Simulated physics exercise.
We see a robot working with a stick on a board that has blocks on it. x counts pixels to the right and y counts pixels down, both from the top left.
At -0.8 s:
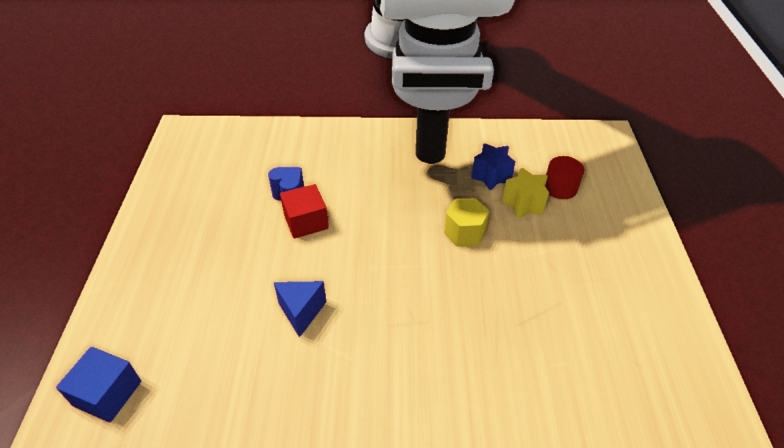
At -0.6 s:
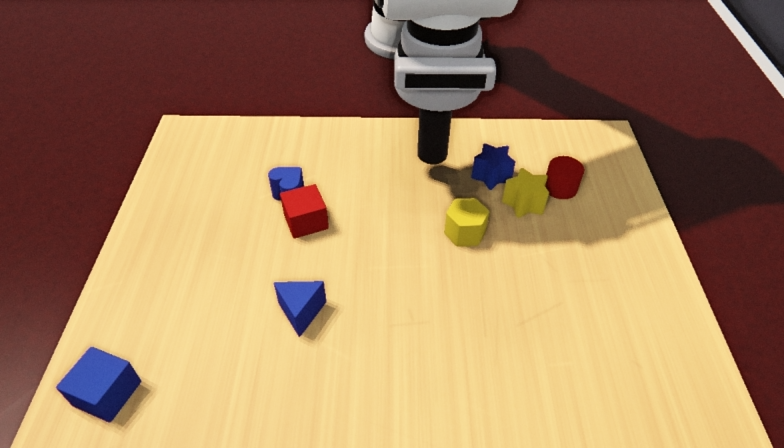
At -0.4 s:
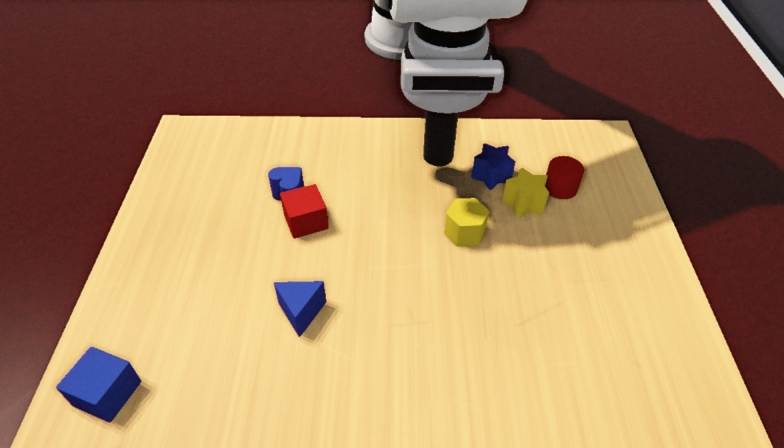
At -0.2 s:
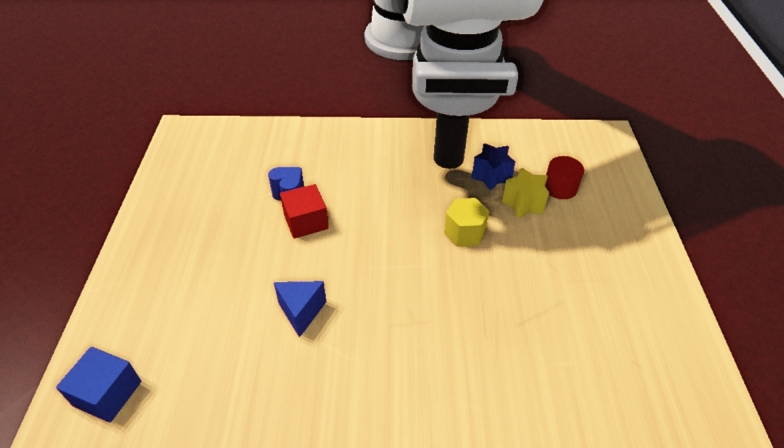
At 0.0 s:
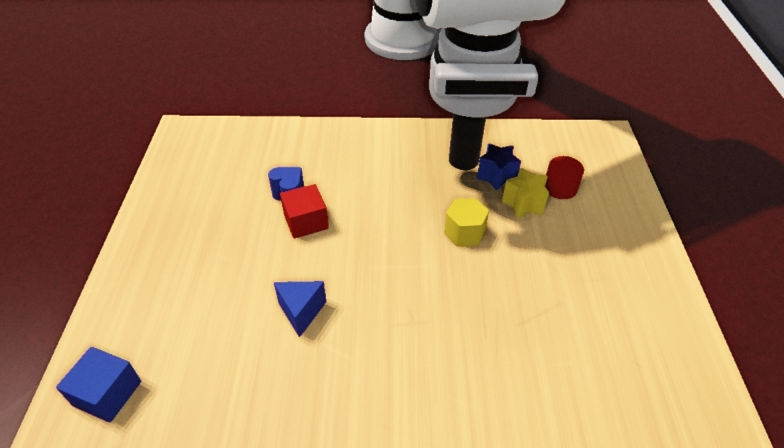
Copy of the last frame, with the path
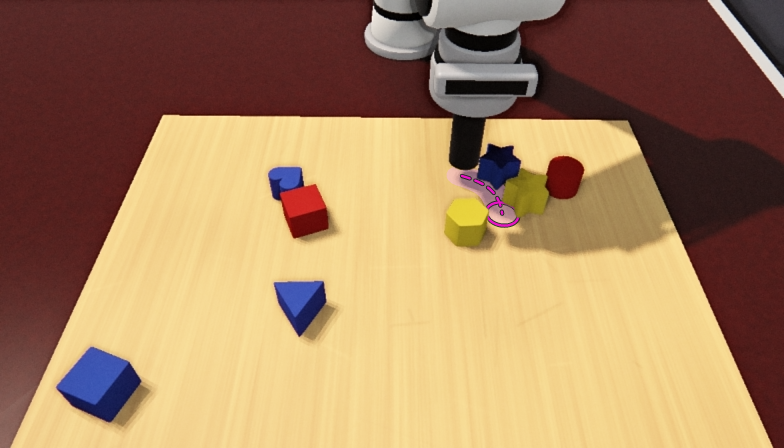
A white robot arm holding a black stick reaches over the far edge of a pale wooden board on a dark red surface, seen from above. A blue star, yellow star, red cylinder and yellow six-sided block sit at right, with a red cube and three blue blocks at left. The stick slides slowly right and nudges the blue star slightly rightward, while the camera stays still.
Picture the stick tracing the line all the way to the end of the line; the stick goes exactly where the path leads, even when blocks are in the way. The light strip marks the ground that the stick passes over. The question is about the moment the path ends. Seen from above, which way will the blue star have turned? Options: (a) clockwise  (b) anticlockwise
(b)
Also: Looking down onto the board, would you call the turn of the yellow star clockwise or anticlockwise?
It swings round clockwise.
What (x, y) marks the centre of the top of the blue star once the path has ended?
Just about (520, 158).
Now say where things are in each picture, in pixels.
Stick tip (430, 154); block tops, yellow six-sided block (468, 211); blue star (495, 155); yellow star (529, 182), in the first picture.
Stick (432, 155); blocks unchanged, in the second picture.
Stick (438, 157); blocks unchanged, in the third picture.
Stick (449, 159); blocks unchanged, in the fourth picture.
Stick (464, 161); yellow six-sided block (468, 211); blue star (501, 155); yellow star (529, 182), in the fifth picture.
Path on the board, from (462, 176) via (482, 184) and (497, 197), ending at (502, 214).
Halfway along, stick (494, 175); blue star (519, 158), turned 55° anticlockwise; yellow star (535, 182), turned 30° clockwise.
At the end, stick (505, 199); yellow six-sided block in place; blue star (520, 158), turned 60° anticlockwise; yellow star (538, 184), turned 20° clockwise.
